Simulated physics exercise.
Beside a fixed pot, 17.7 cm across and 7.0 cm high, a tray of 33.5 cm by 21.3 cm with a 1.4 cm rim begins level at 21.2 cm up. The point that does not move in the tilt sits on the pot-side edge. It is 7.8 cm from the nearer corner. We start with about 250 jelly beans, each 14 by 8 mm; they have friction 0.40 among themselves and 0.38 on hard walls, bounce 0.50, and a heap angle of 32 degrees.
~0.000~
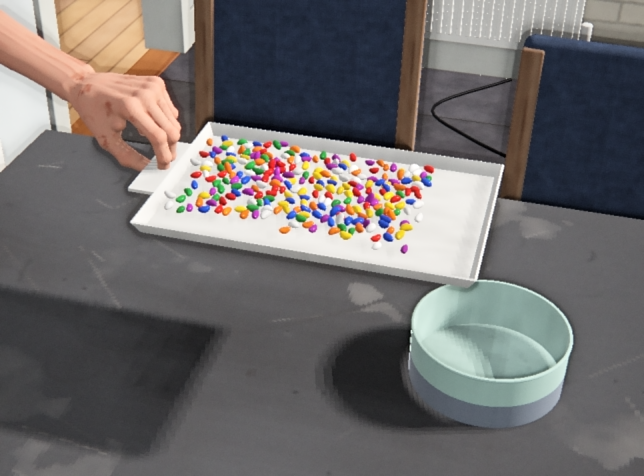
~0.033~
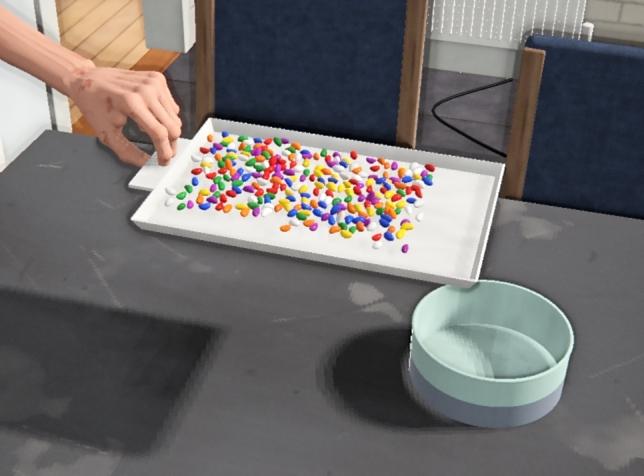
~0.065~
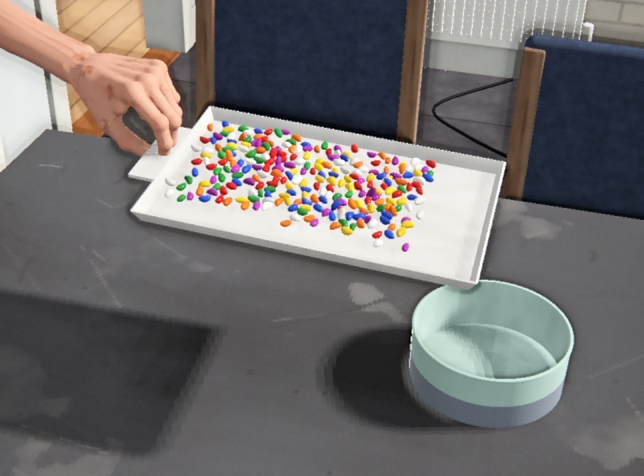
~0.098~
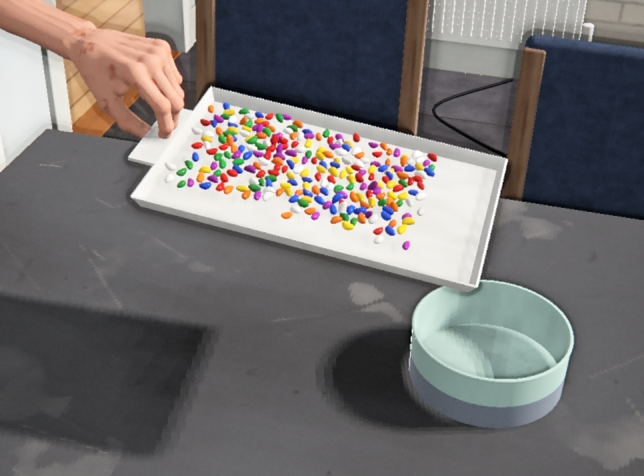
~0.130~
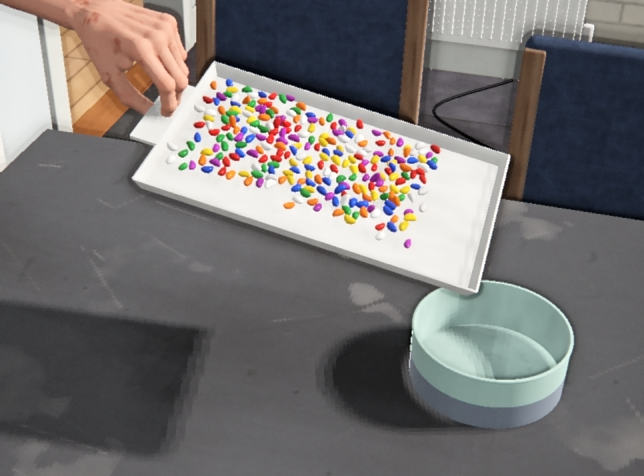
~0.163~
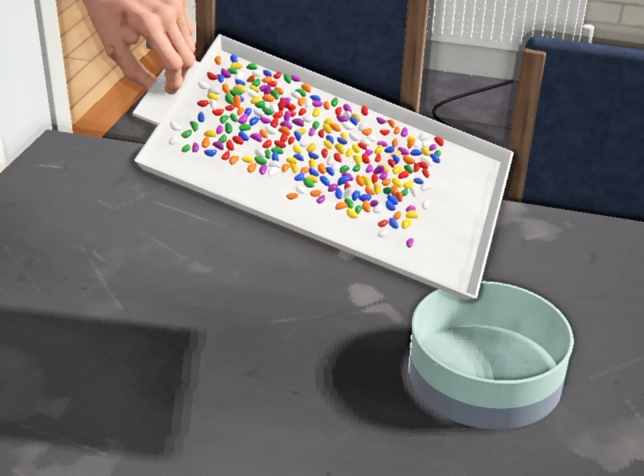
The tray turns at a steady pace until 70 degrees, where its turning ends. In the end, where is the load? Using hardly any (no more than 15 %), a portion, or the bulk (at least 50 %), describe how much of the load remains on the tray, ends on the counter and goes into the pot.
Tray: Hardly any, counter: The bulk, pot: Hardly any.
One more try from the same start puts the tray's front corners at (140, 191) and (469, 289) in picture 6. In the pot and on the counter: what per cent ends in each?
Split: Pot = 0, counter = 100.
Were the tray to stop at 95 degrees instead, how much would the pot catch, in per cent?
I'd say close to 0 percent.
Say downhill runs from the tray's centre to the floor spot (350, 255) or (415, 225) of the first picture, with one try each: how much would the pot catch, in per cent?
I'd put it at about 0 per cent for the first tilt and about 20 per cent for the second.
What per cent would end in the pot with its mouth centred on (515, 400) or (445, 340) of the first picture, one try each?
Roughly 80 per cent, then 0 per cent.
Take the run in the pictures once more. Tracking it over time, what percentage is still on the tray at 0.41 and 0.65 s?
Roughly 100 then 5.
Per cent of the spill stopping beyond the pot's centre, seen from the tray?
Near 90 in a hundred.
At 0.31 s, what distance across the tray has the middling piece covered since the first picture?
By then it sits near 1 cm from where it began.
Then, at 0.31 s, tilt 46 degrees; the tray holds 100 %, the pot 0 %.
After 0.41 s, tilt 64 degrees; the tray holds 100 %, the pot 0 %.
After 0.65 s, tilt 70 degrees; the tray holds 5 %, the pot 0 %.
In the end, at 2.3 s, tray 0 %, counter 95 %, pot 5 %.
